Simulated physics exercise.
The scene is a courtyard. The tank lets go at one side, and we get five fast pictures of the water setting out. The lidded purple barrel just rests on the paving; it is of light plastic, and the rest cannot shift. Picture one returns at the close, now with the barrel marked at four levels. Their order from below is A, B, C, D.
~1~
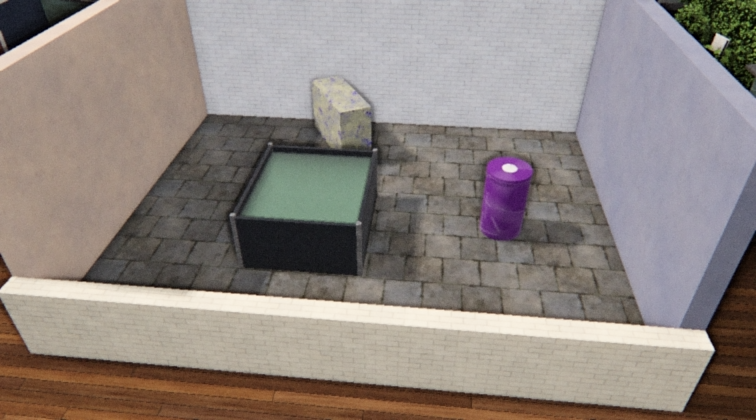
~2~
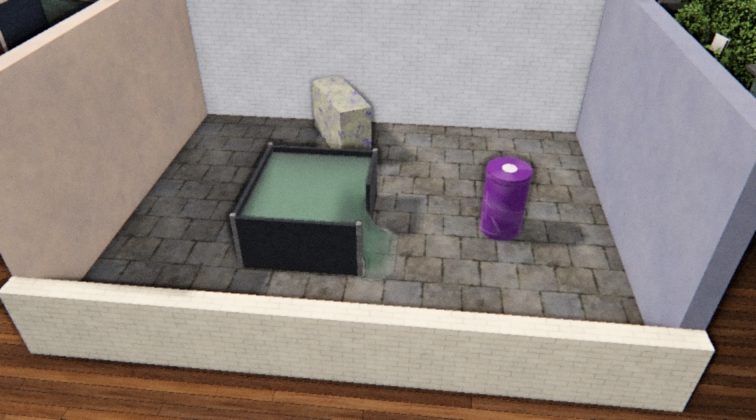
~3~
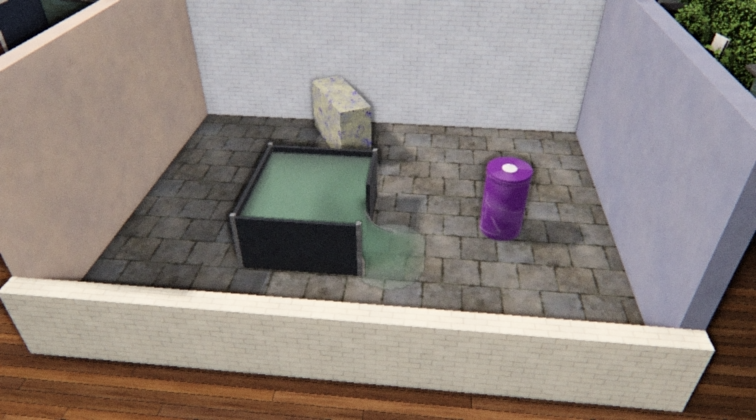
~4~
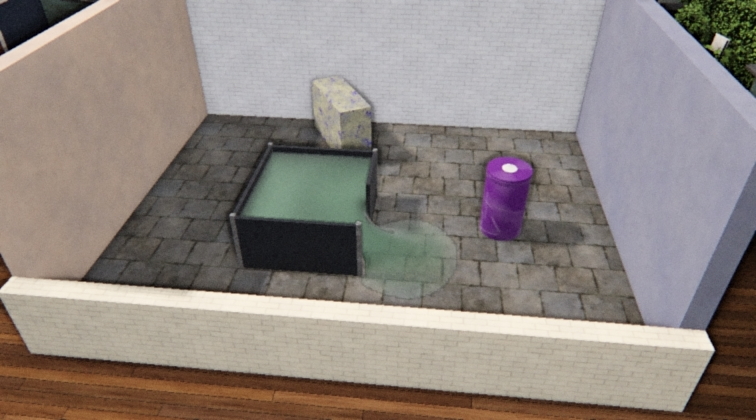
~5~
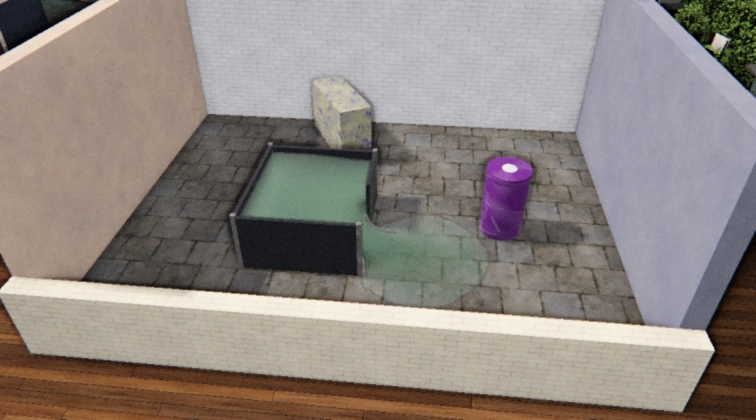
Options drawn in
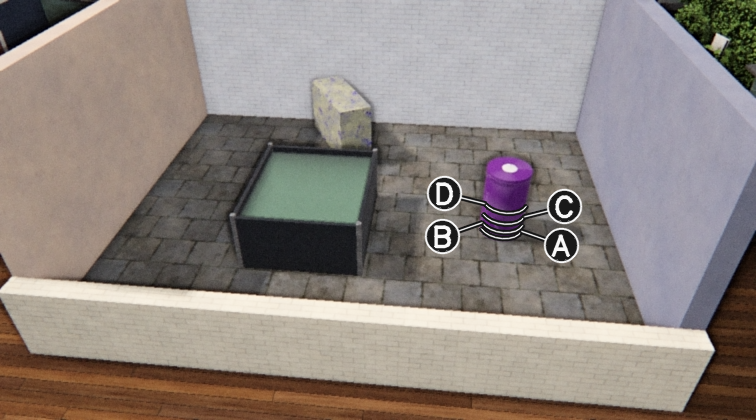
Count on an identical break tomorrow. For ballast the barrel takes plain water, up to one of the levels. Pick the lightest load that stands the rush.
The answer is level C.
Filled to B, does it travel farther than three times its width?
No.
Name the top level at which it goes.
Here it is level B.
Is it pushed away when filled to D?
No, that is safe.
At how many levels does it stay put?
Two.
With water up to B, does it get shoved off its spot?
Yes, it does.
On the marked copy, A at (502, 238); B at (503, 232); C at (504, 224); D at (506, 213); from the bottom up A, B, C, D.
With A, it is pushed about 5 times its own width away.
With B, it is pushed about its own width away.
With C, it does not move.
With D, it does not move.
